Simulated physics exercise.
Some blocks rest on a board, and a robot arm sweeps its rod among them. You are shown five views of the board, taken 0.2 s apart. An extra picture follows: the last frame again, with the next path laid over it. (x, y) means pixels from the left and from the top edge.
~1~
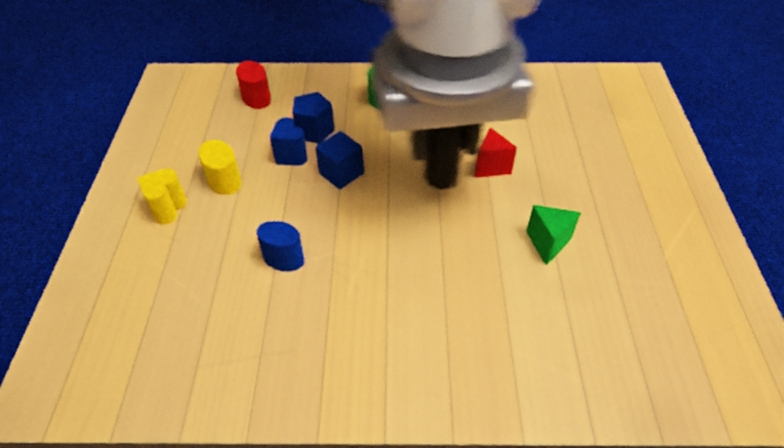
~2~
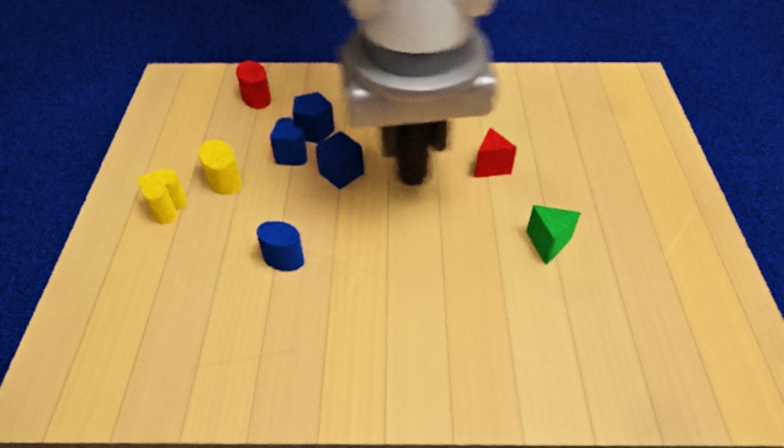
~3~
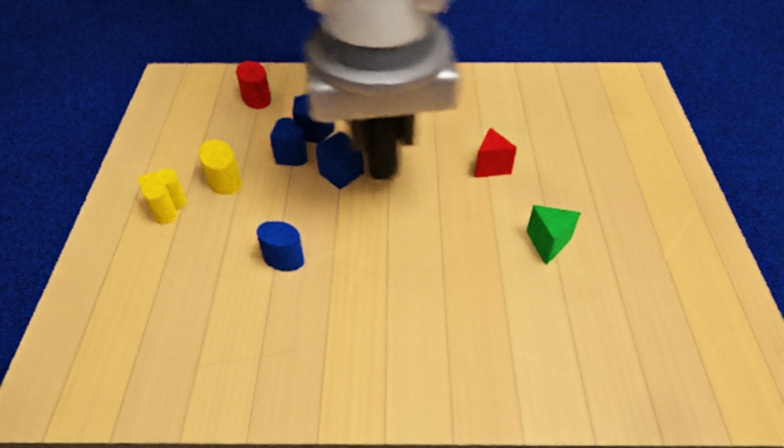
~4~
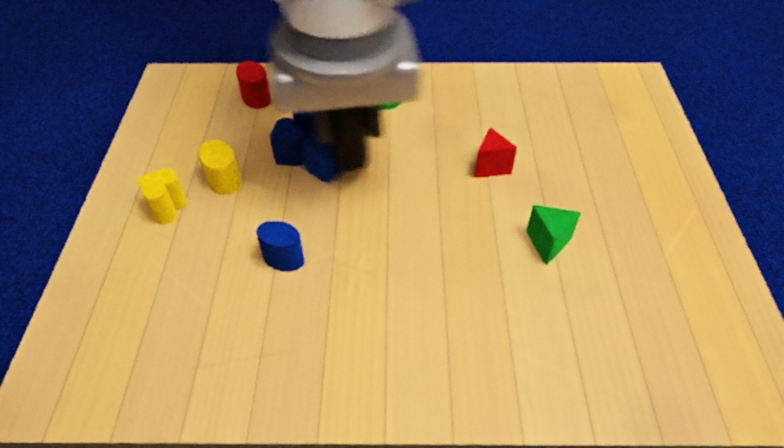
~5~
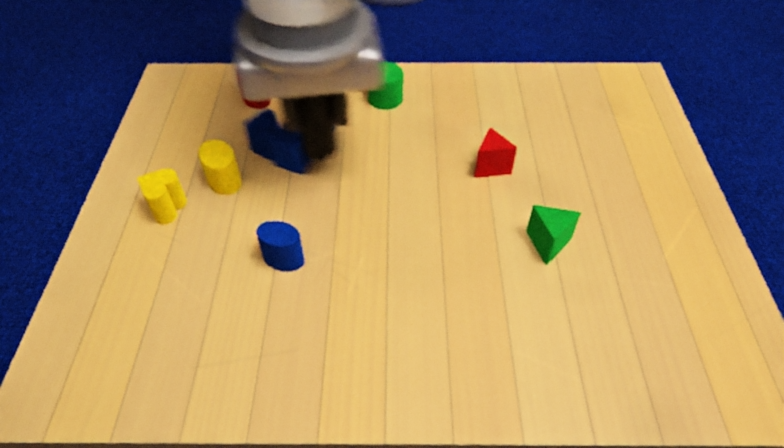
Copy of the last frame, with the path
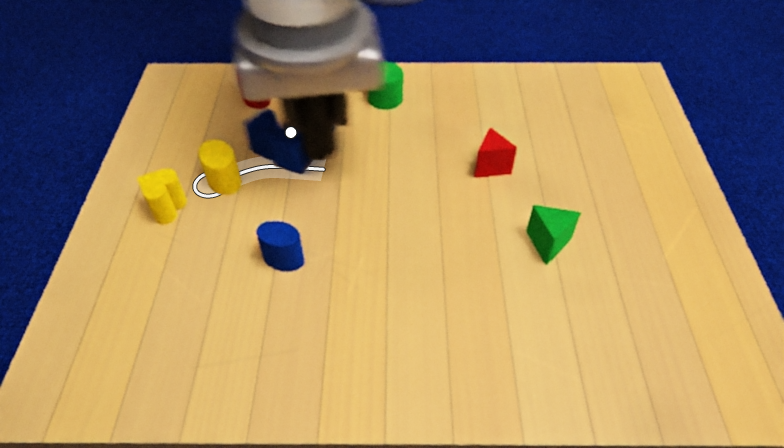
In the video, a robot arm sweeps its dark rod leftward above a wooden board of colored blocks, moving away from a red block, then reaches a cluster of blue blocks and pushes some of them left.
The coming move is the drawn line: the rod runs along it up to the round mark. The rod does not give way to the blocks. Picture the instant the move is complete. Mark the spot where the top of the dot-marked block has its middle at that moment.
(227, 125)
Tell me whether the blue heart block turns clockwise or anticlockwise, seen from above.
The answer is clockwise.
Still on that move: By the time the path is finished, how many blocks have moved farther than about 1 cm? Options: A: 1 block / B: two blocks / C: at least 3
C: At least 3.
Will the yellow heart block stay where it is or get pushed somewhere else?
At the end of the path, the yellow heart block has moved off its old spot.
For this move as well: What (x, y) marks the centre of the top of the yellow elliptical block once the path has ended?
Roughly at (169, 169).
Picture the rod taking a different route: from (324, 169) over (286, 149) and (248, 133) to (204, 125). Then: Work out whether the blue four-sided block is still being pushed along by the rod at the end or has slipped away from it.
I think it holds its spot in front.
Drawn move, from (324, 169) by way of (286, 167) and (248, 171) to (211, 184); the dot is on the blue four-sided block.
On the path given first. One third of the way, rod at (282, 147); blue heart block at (241, 111), turned 50° clockwise; blue four-sided block at (254, 128).
Two thirds of the way, rod at (243, 151); yellow elliptical block at (209, 155); blue heart block at (231, 104), turned 80° clockwise; blue four-sided block at (228, 125), turned 35° clockwise.
At the end, rod at (205, 164); yellow heart block at (137, 191), turned 20° anticlockwise; yellow elliptical block at (169, 169); blue heart block at (231, 104), turned 80° clockwise; blue four-sided block at (227, 125), turned 40° clockwise.
